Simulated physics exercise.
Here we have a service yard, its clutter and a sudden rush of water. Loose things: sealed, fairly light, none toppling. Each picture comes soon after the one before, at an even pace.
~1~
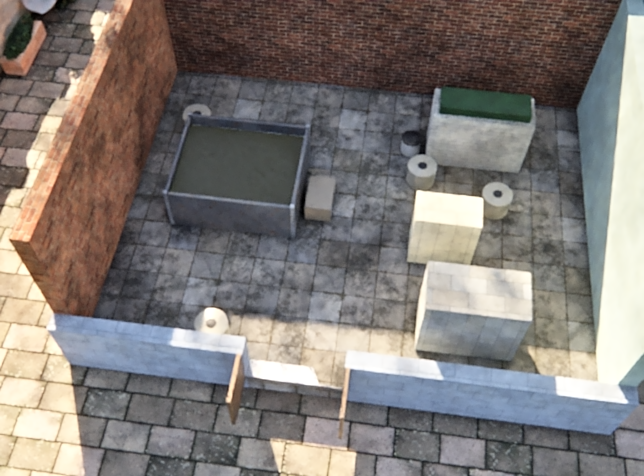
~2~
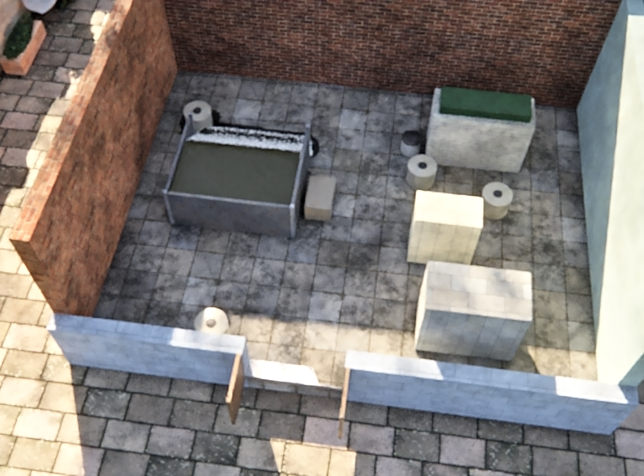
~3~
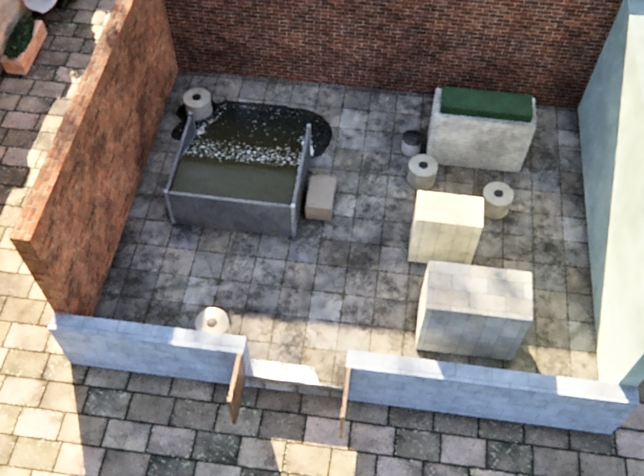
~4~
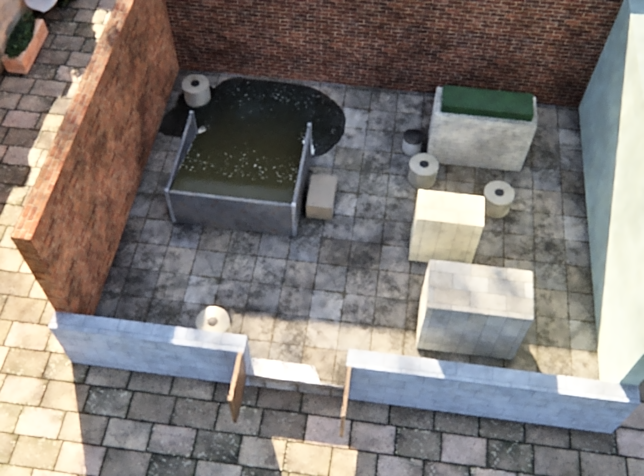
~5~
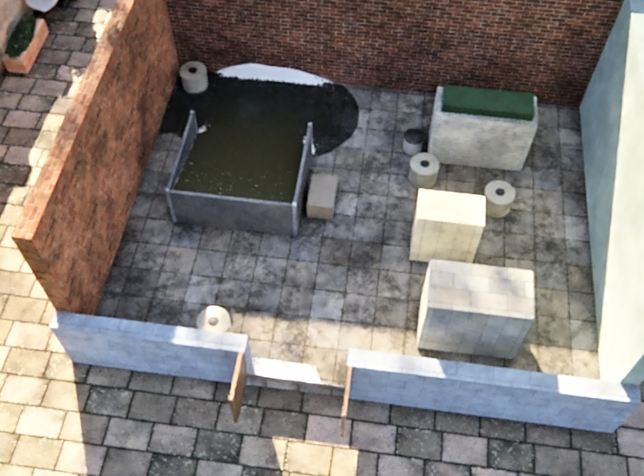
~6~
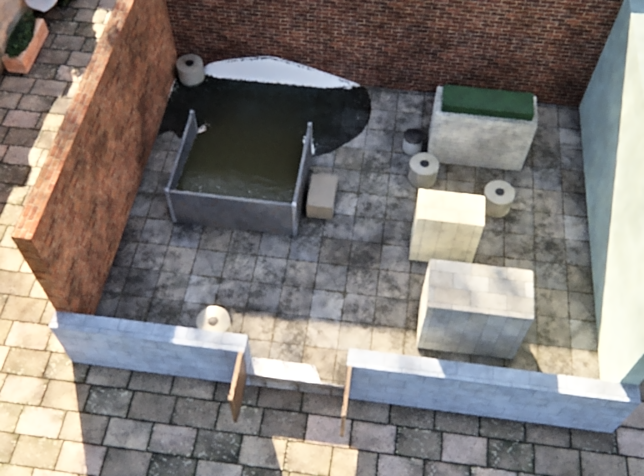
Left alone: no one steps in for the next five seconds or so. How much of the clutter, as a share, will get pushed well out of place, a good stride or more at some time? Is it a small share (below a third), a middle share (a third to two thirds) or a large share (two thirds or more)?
A large share, two thirds or more.
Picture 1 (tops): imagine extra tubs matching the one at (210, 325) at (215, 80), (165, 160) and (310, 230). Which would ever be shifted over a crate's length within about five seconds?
Result by item: Gets dislodged / gets dislodged / stays where it is.
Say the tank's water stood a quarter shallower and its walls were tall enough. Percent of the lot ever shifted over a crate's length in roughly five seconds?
70 % or so.
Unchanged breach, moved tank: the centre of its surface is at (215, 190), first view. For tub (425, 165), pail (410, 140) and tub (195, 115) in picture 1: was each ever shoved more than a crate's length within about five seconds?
Results in order: Made it that far / made it that far / made it that far.
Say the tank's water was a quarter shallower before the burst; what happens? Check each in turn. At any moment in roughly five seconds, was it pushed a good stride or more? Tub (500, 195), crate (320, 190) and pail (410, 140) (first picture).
One: Stayed below the mark. Two: Stayed below the mark. Three: Passed the mark.
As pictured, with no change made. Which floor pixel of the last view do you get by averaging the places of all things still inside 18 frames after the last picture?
The average lands at about (364, 230).
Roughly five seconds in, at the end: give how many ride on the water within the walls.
Exactly 5 of them.
A moment on, 1 of 7 are well off their spots; 1 afloat.
Next, 0 of 7 are well off their spots; 1 afloat.
Later, 4 of 7 are well off their spots; 3 afloat.
In the end, 5 of 7 are well off their spots, and 5 have been at some point; 5 afloat.
